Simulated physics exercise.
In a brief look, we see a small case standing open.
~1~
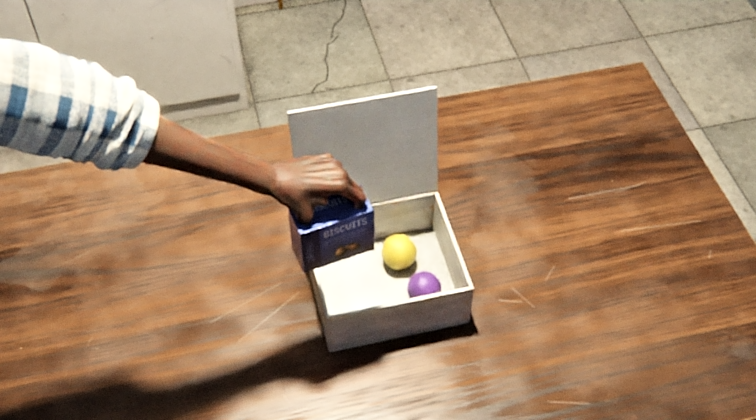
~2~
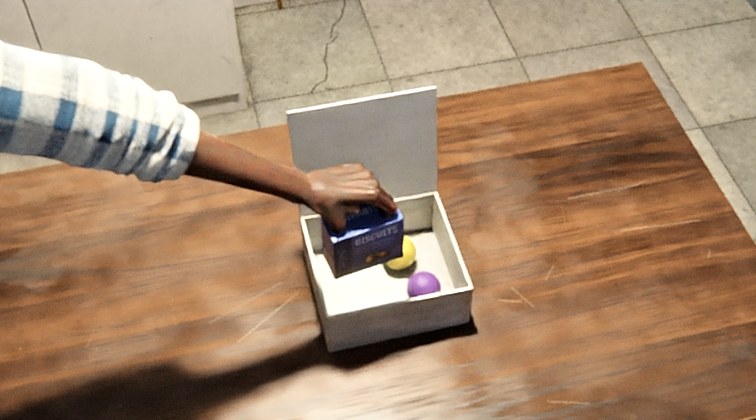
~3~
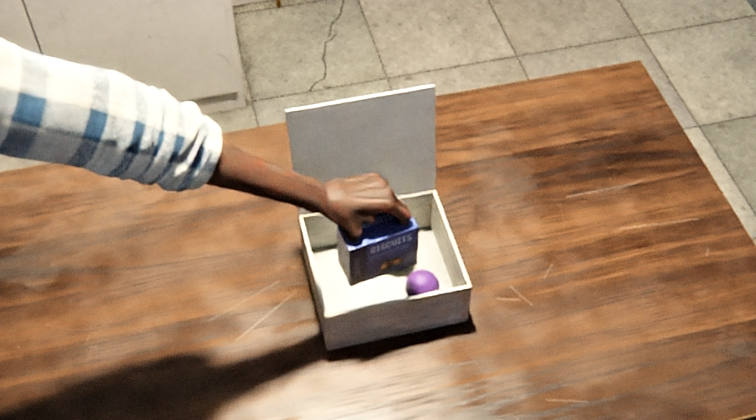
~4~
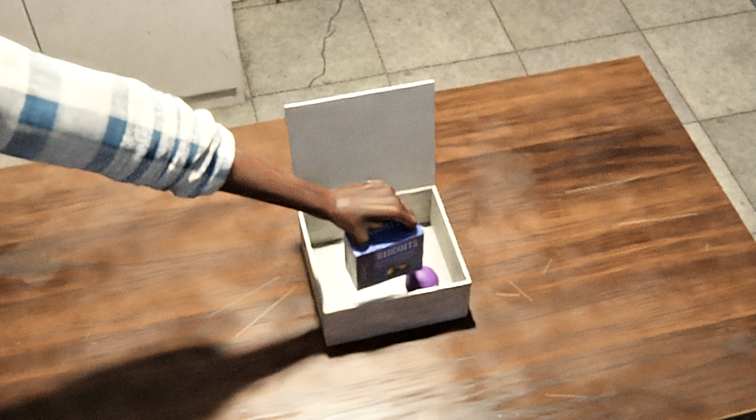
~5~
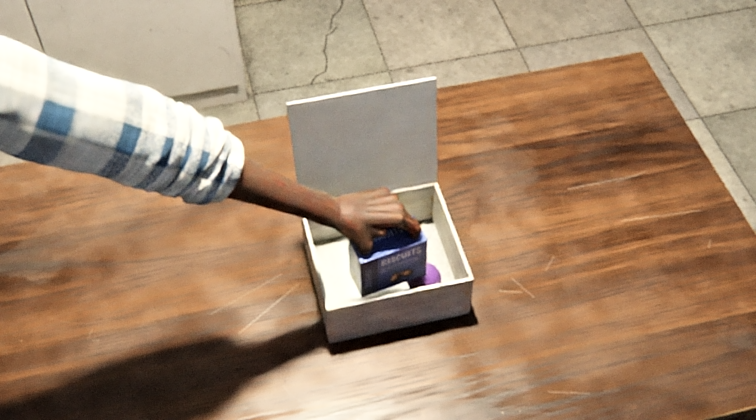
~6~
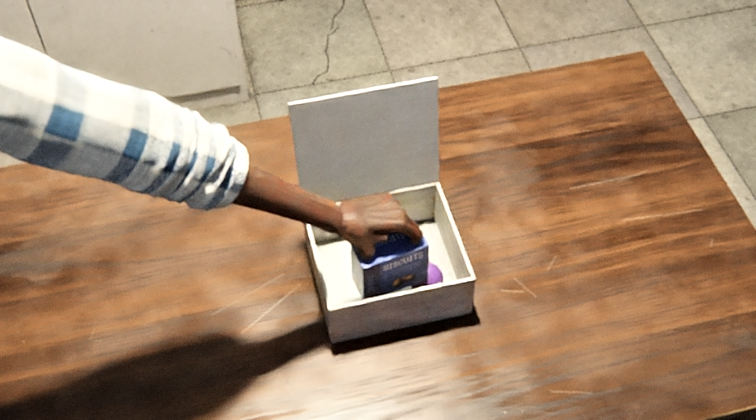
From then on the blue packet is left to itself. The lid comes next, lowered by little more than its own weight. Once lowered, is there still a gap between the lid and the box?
Yes, a gap remains.
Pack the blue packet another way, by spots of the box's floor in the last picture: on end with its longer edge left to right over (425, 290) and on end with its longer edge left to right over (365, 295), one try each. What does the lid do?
The first attempt leaves the lid partly open, while the second leaves it partly open.
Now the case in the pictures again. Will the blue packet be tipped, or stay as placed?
As it turns out, it changes its angle.
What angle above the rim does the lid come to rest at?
About 20° above the rim.
Then, 0.90 s after the last picture, lid starting down; blue packet tipped 32° from how it was near (395, 277); purple lemon rolled a little.
Then, 1.50 s after the last picture, lid 70° above the rim; blue packet tipped 32° from how it was near (395, 277); purple lemon rolled a little.
Then, 1.80 s after the last picture, lid 33° above the rim; blue packet tipped 32° from how it was near (395, 277); purple lemon rolled a little.
At rest, lid 20° above the rim; moved from the start, blue packet; the other 2 in place. Seen from the same camera at the end, blue packet near (395, 277).
